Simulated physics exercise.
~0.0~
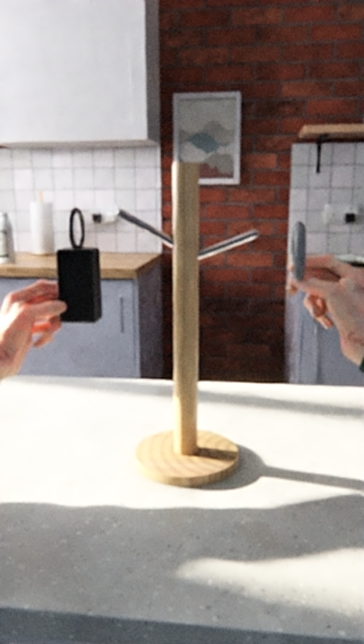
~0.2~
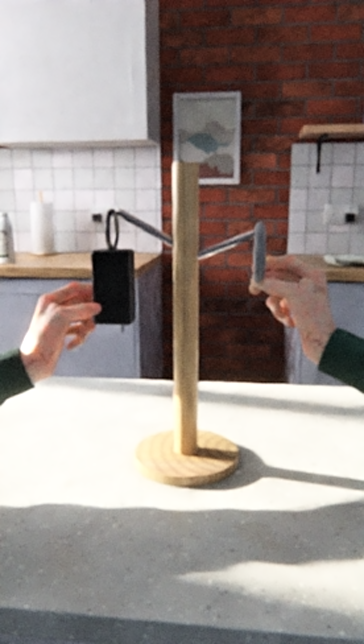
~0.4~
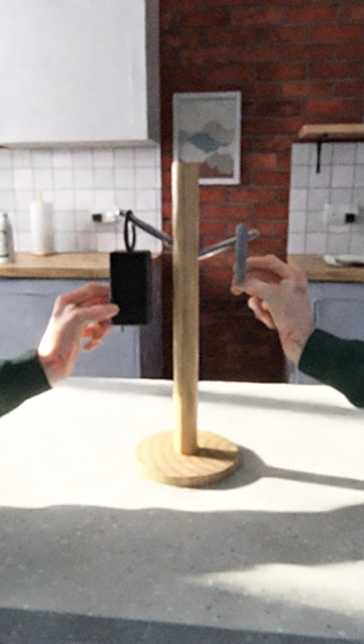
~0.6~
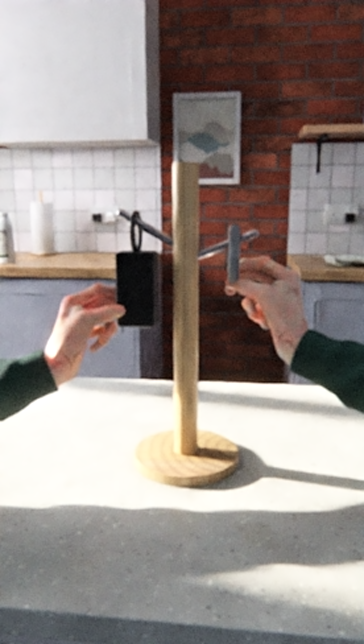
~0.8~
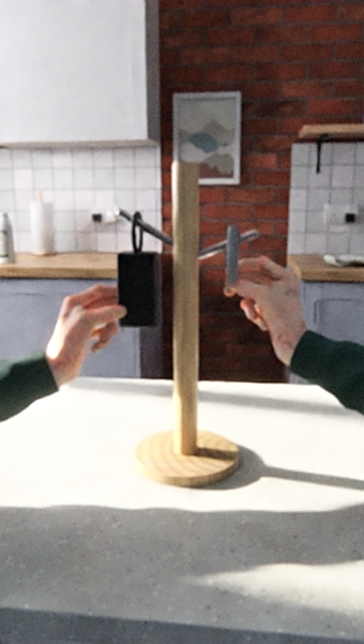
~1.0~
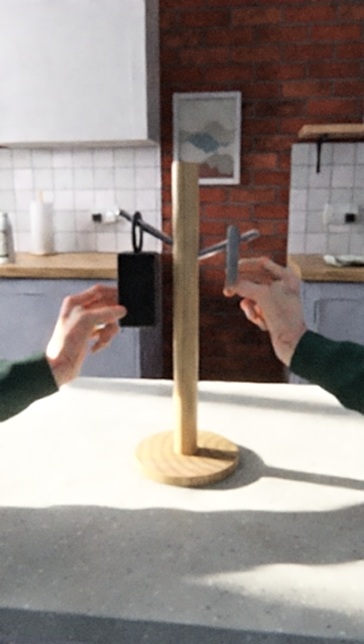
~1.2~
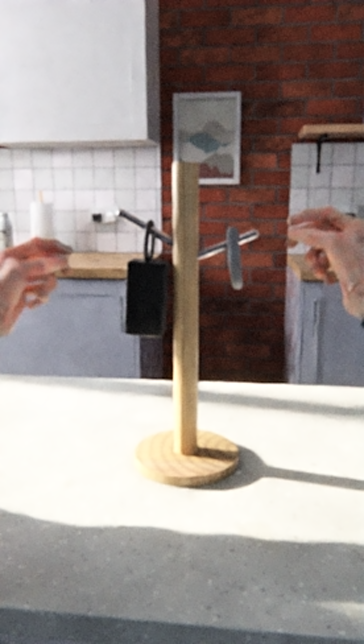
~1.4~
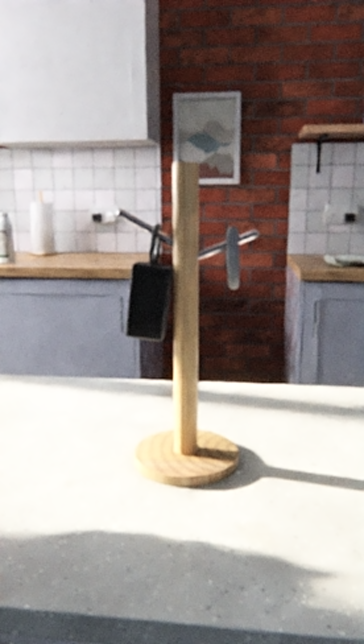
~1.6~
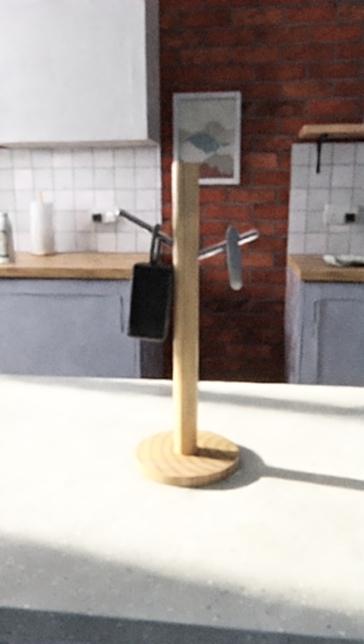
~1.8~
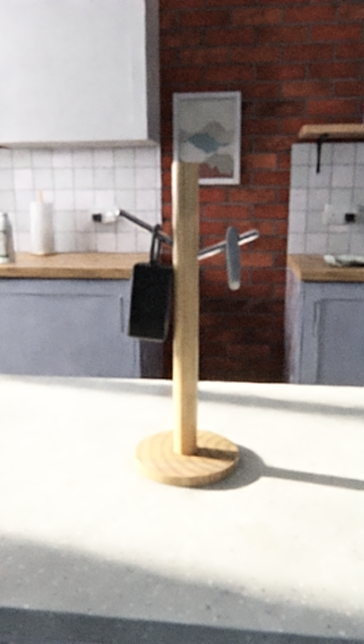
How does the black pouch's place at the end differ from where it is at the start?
At the start the black pouch is held in a hand out to the left of the stand. By the end it is farther right and a little lower, hanging from the left arm close beside the wooden post.
